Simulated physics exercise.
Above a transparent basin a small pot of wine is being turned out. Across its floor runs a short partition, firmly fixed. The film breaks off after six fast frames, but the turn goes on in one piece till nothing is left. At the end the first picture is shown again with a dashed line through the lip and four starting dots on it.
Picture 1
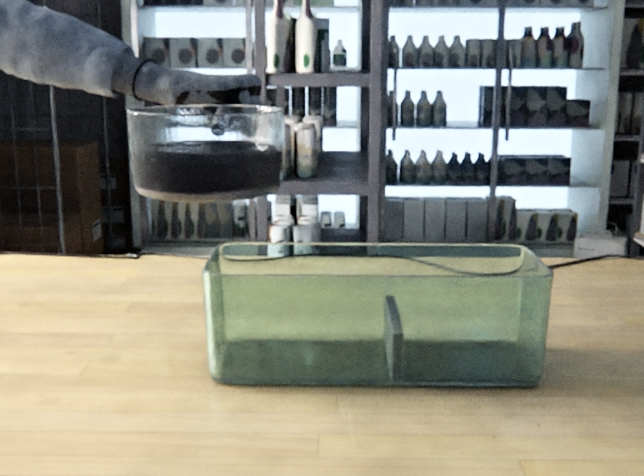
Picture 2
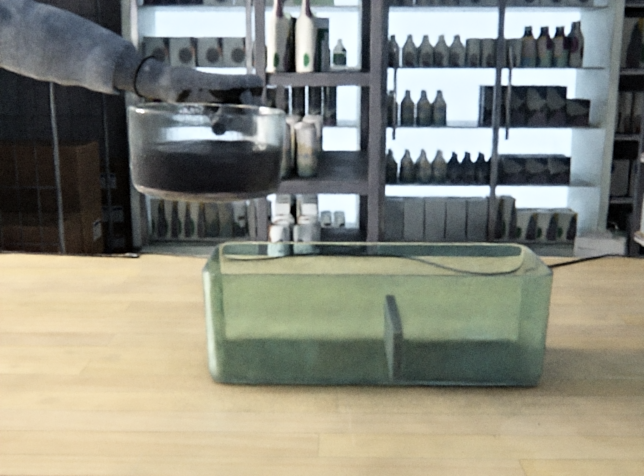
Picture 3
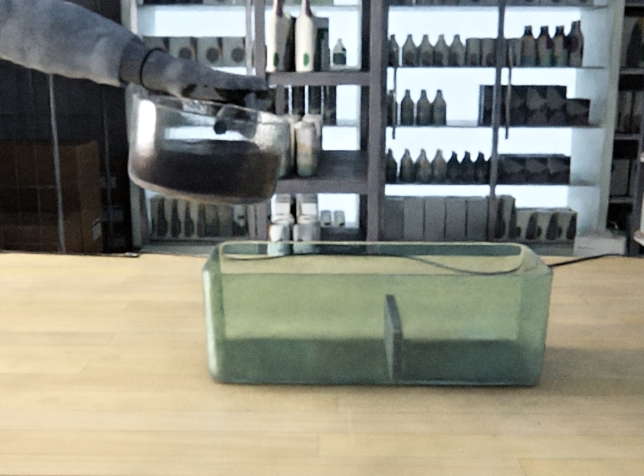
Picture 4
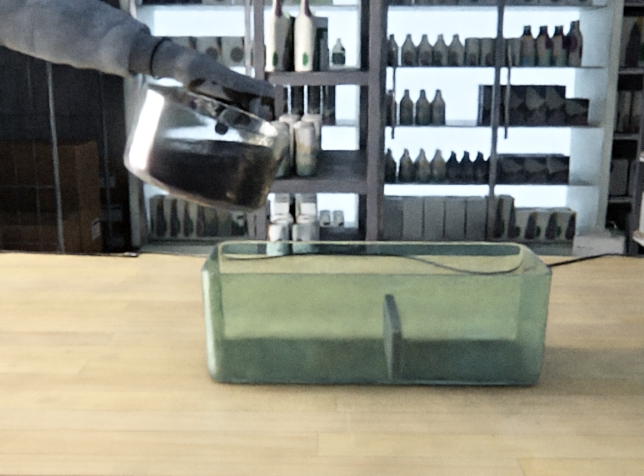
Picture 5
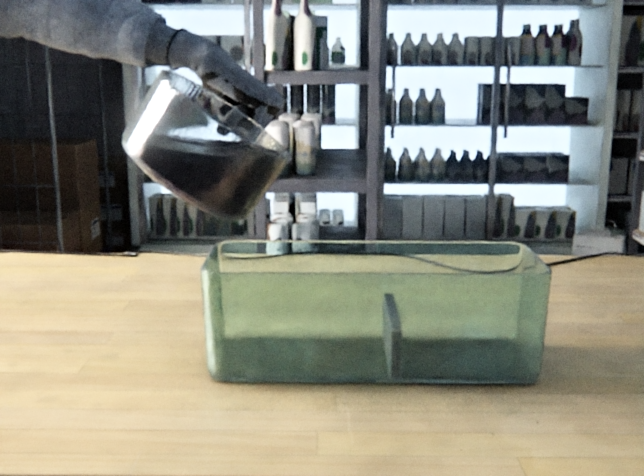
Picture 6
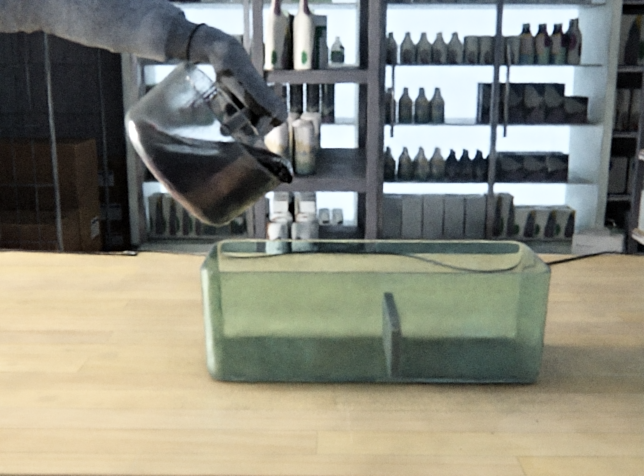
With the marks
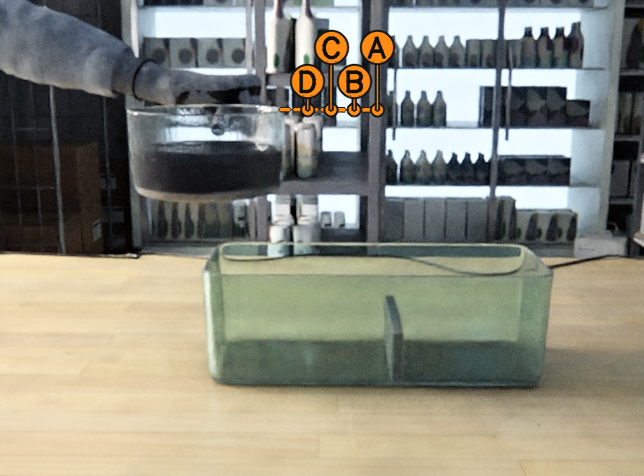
A gloved hand steadily tips a clear pot of dark wine rightward above a greenish basin.
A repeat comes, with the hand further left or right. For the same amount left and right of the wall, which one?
A beats the others.
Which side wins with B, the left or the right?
The left side.
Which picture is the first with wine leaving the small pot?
Picture 6.
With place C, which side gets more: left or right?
The left side.
On the marked copy, A at (377, 109); B at (354, 109); C at (331, 109); D at (307, 109).
For place A, about 52 % ends left of the wall and 47 % right of it.
For place B, about 74 % ends left of the wall and 21 % right of it; 4 % is lost outside.
For place C, about 86 % ends left of the wall and 7 % right of it; 7 % is lost outside.
For place D, about 82 % ends left of the wall and 11 % right of it; 7 % is lost outside.
